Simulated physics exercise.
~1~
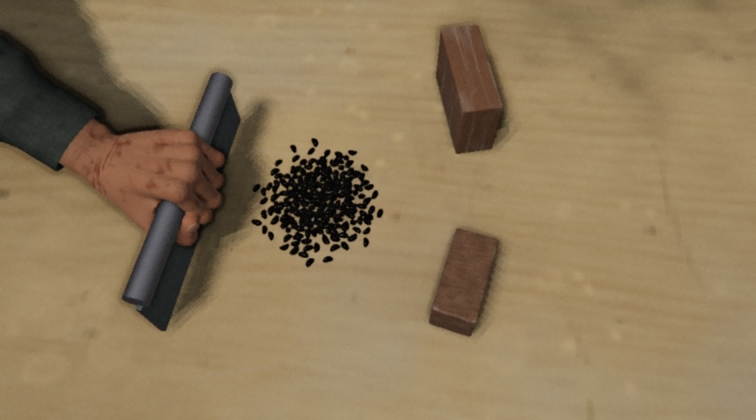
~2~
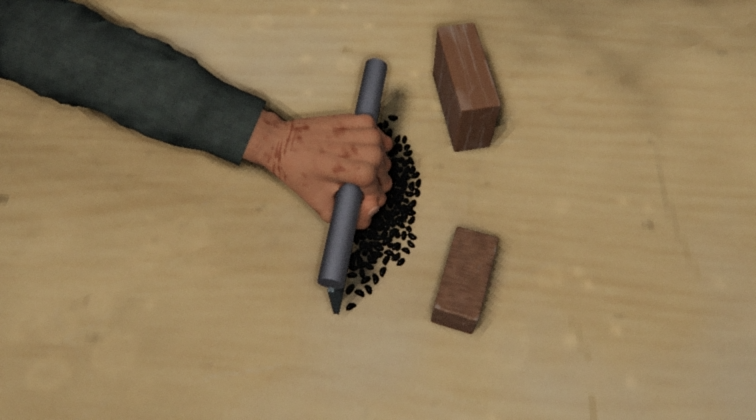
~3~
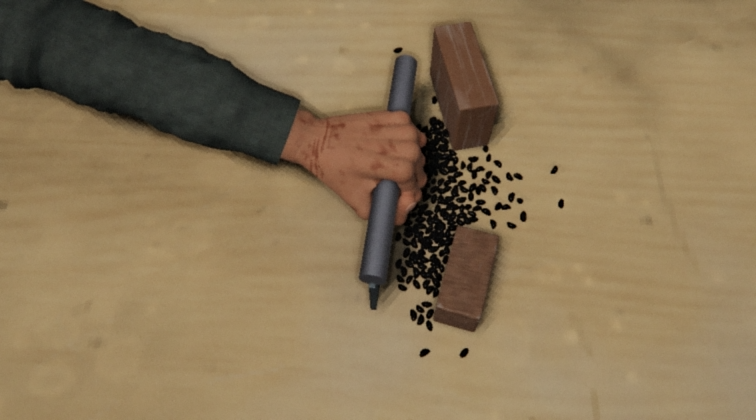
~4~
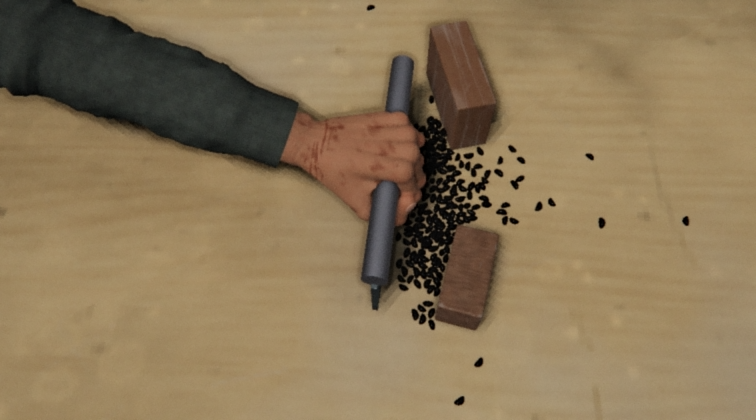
A pale wooden tabletop is seen from above, with a loose patch of small black beans near the middle. At the left, a hand in a dark grey-green sleeve grips a scraper with a grey tubular handle, while two reddish-brown blocks stand apart on the right, one above the other. The hand pushes the scraper rightward, gathering the beans into a curved band. It presses them up against the blocks, and some spill into the gap as a few scatter beyond. The scraper stops just short of the blocks, leaving most beans heaped before them.
